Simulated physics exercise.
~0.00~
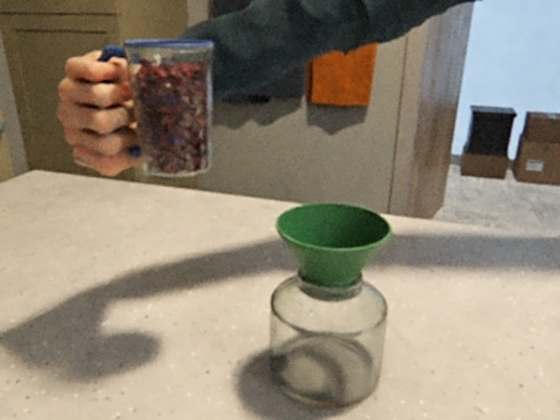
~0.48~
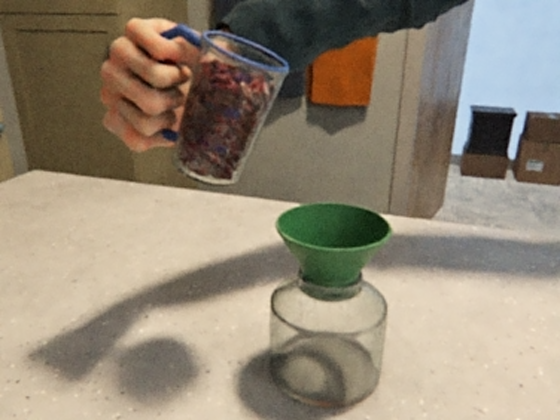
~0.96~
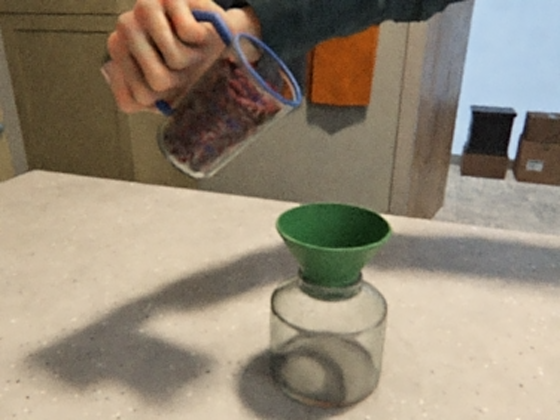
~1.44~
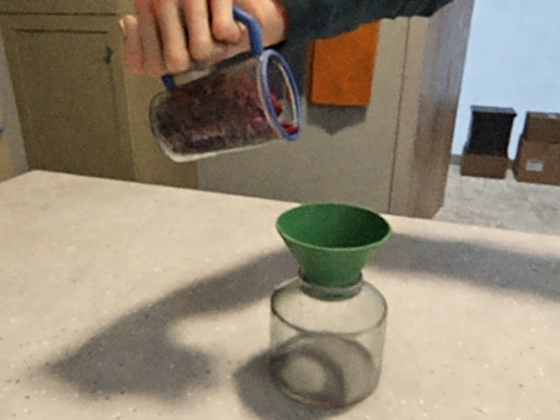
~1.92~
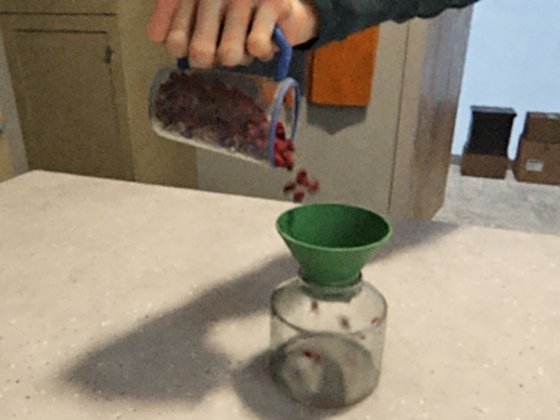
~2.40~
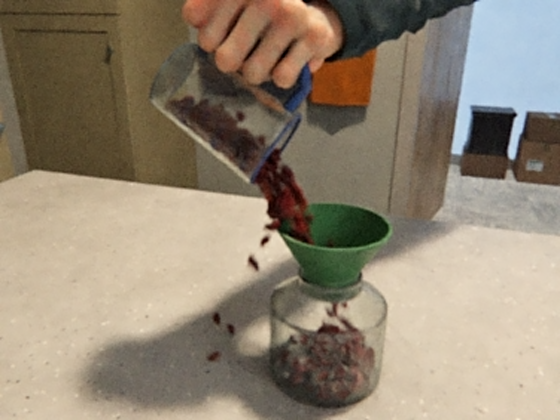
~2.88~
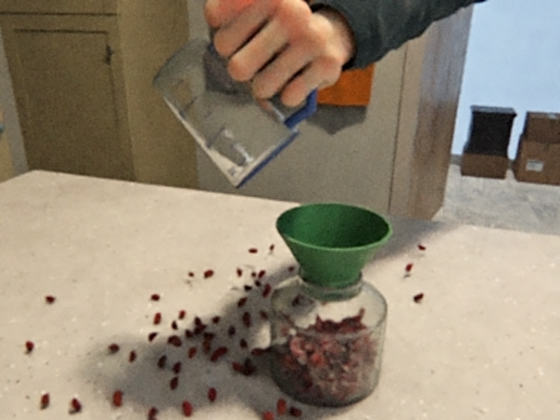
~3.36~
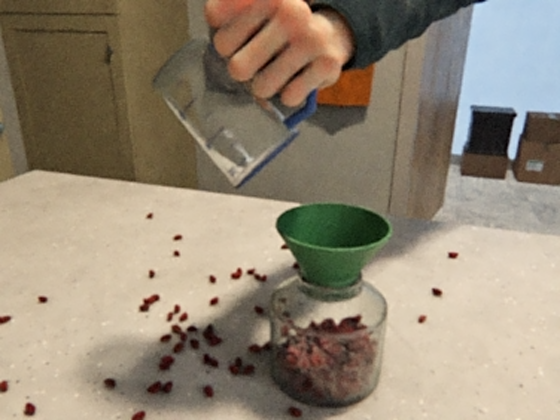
A hand tipped a clear cup of dark red beans over a green funnel set in a glass jar, pouring until the cup was empty; most landed in the jar, but plenty scattered across the counter around it.
